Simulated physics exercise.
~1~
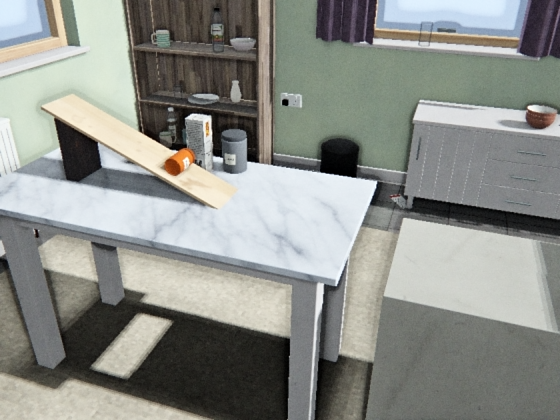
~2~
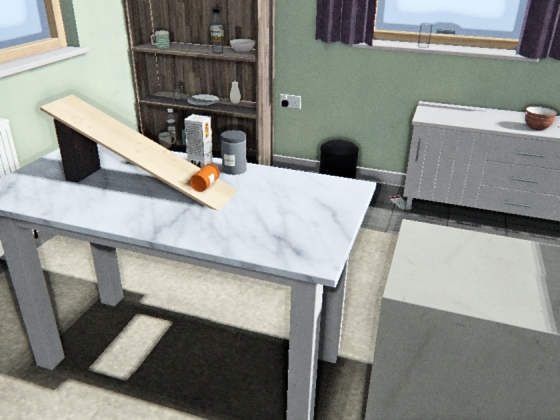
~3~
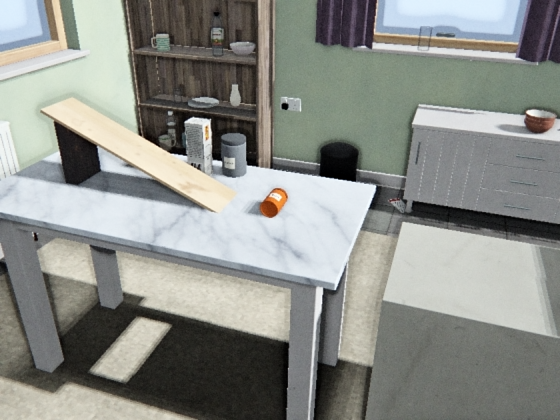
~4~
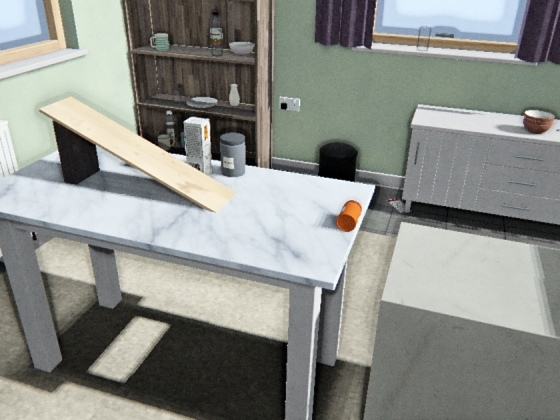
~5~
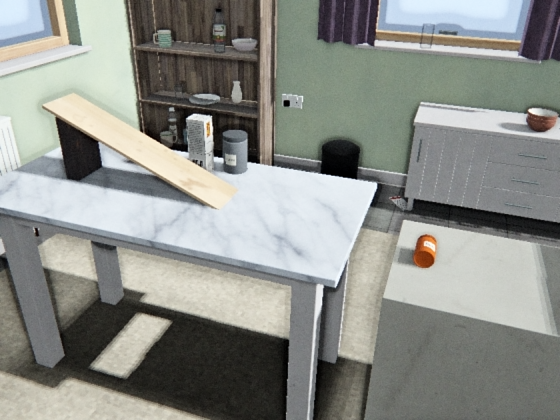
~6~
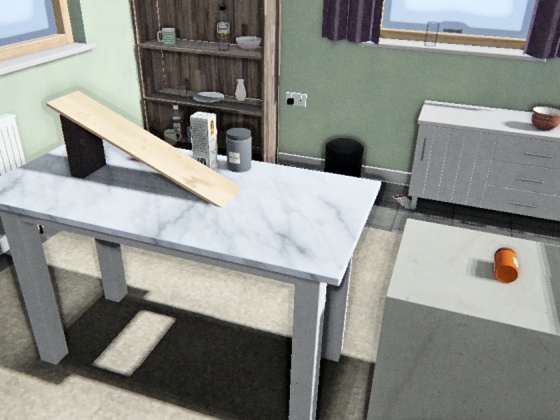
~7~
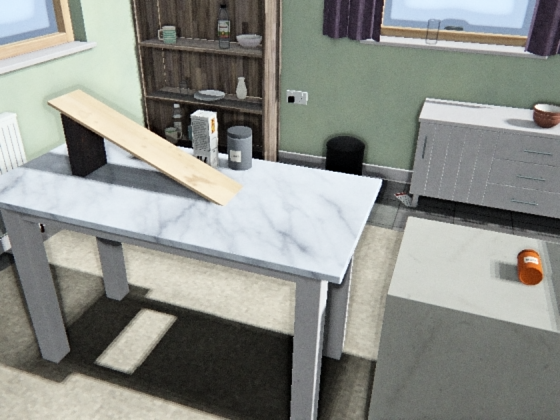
At the start, an orange jar lies on its side partway down a wooden ramp on a marble-topped table, with a white carton and a grey jar standing behind it. The orange jar travels down to the foot of the ramp, then moves right across the tabletop to the edge. It clears the gap and comes down on the lower pale top to the right. Still on its side, it continues right across that surface. It ends near the right side of that top, while the carton and grey jar remain standing in place.
